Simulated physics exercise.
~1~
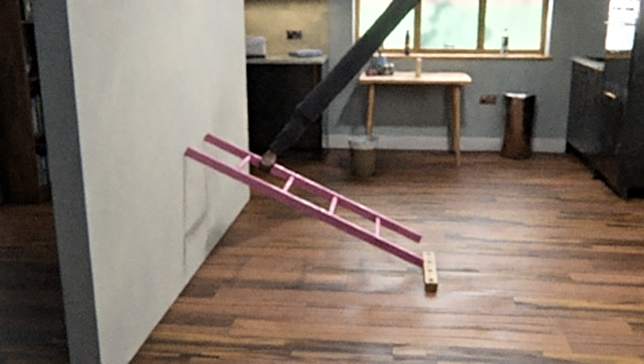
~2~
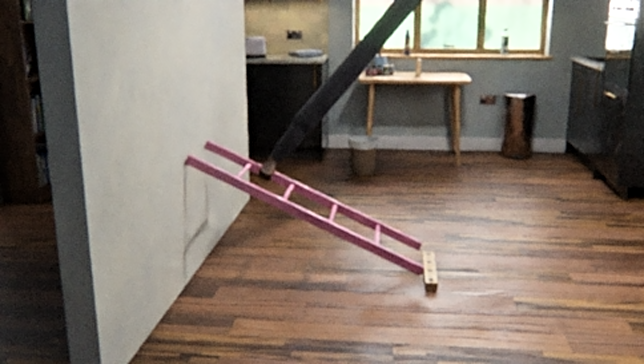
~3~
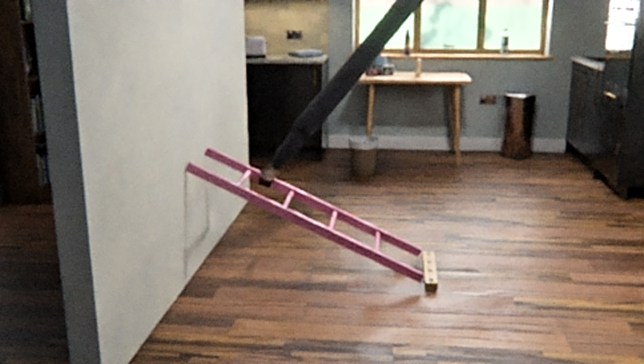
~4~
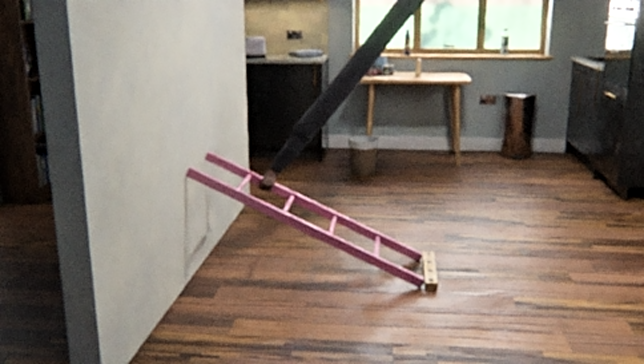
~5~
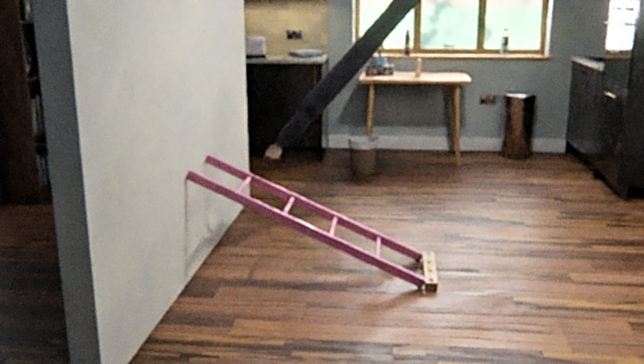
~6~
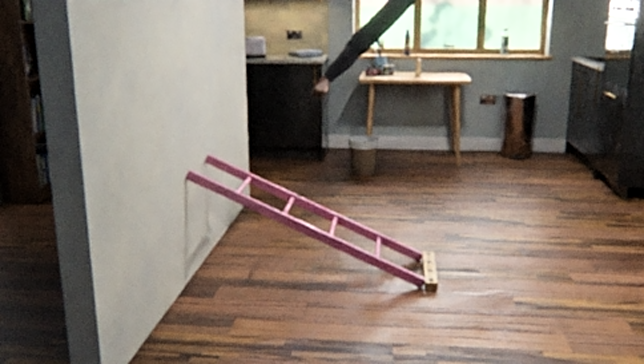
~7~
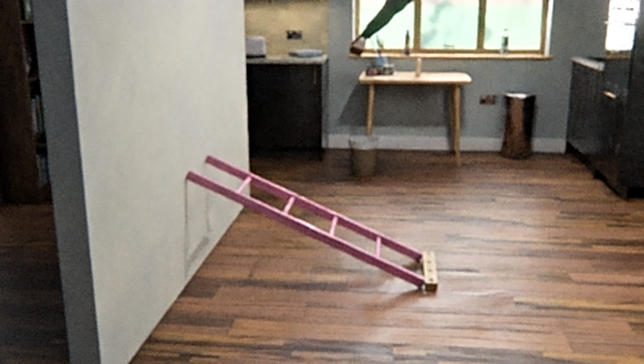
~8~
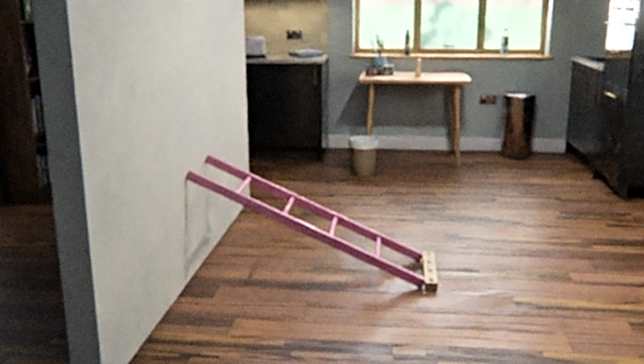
An arm lowering a slanted pink ladder against a wooden strip on the floor, then withdrawing as the ladder stays leaning.
